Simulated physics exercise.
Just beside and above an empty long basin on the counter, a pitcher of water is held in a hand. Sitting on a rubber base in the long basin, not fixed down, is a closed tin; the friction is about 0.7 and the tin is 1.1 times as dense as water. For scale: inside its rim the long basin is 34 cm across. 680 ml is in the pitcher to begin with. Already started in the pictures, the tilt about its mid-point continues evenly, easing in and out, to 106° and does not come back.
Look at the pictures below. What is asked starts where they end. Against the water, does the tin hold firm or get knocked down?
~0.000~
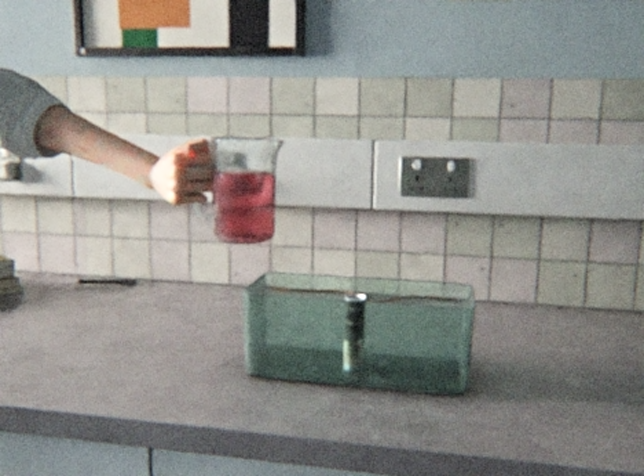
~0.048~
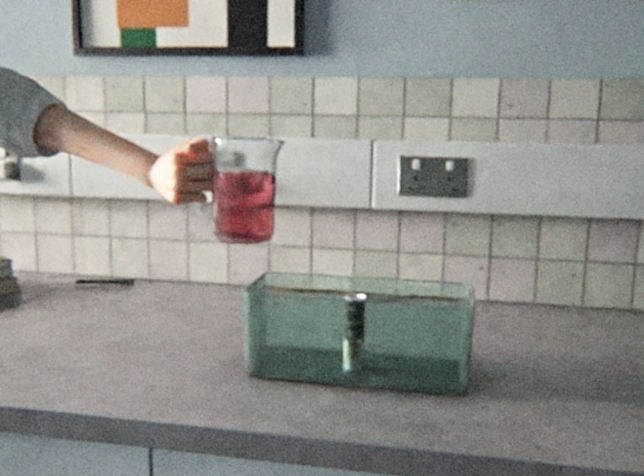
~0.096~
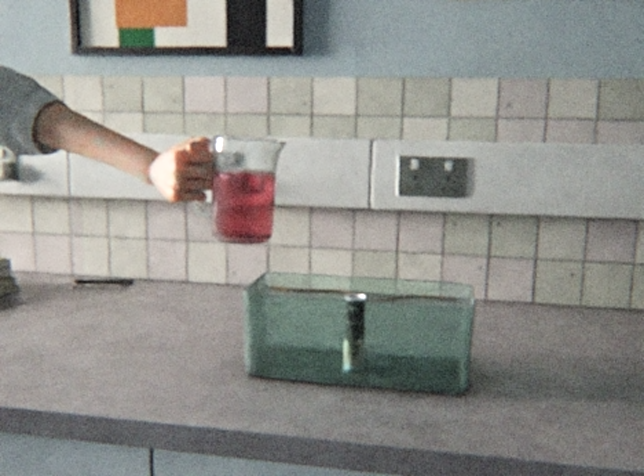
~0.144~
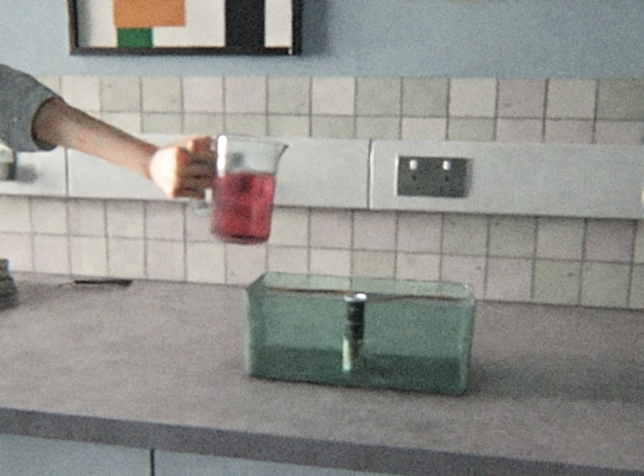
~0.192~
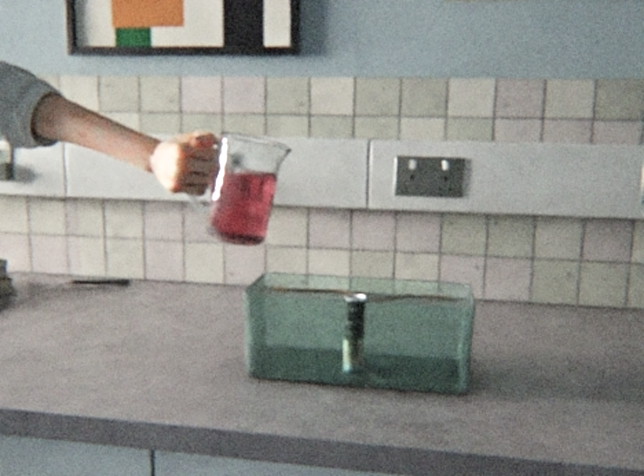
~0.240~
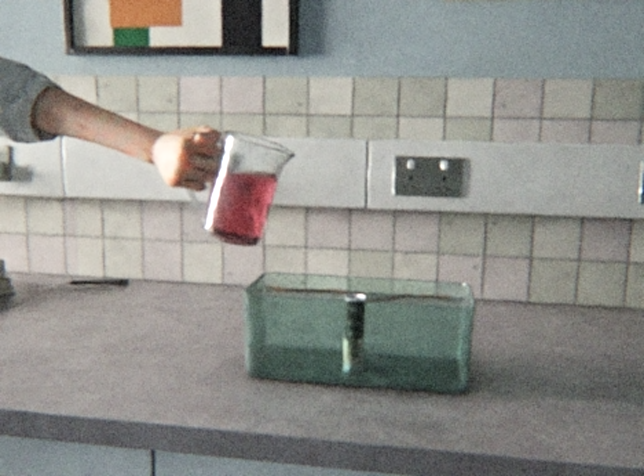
It gets knocked down.
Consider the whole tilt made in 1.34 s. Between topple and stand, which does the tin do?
Outcome - the tin ends up overturned.
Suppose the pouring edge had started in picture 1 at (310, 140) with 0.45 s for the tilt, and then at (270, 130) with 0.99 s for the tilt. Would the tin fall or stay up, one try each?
Try 1: Still standing; try 2: Still standing.
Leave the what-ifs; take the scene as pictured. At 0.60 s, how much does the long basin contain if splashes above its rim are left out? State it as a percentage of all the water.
Roughly 0 percent of it.
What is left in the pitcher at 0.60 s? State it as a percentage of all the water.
At that time about 94 in a hundred parts are still held.
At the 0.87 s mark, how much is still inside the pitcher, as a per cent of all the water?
I'd estimate some 44 per cent.
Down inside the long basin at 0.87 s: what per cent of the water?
My estimate is about 32 percent.
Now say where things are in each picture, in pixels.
It leans 0°; its right rim is at (284, 140); the water meets the walls at (217, 171) and (273, 173); the long basin's rim runs from (254, 283) to (473, 297); the tin's top is at (355, 300), in the first frame.
It leans 1°; its right rim is at (285, 141); the water meets the walls at (217, 171) and (273, 173), in the second frame.
It leans 3°; its right rim is at (286, 142); the water meets the walls at (217, 171) and (274, 174), in the third frame.
It leans 6°; its right rim is at (289, 145); the water meets the walls at (218, 172) and (274, 174), in the fourth frame.
It leans 10°; its right rim is at (292, 149); the water meets the walls at (218, 174) and (276, 175), in the fifth frame.
It leans 16°; its right rim is at (295, 154); the water meets the walls at (217, 175) and (277, 175), in the sixth frame.
By 0.60 s the tilt is 75° and 94 per cent is still to pour; the tin stands where it began.
By 0.87 s the tilt is 104° and 45 per cent is still to pour; the tin stands 1 cm from where it began.
By 1.15 s the tilt is 106° and 7 per cent is still to pour; the tin leans 37°.
By 1.45 s the tilt is 106° and 0 per cent is still to pour; the tin lies on its side.
At rest the tin lies on its side.
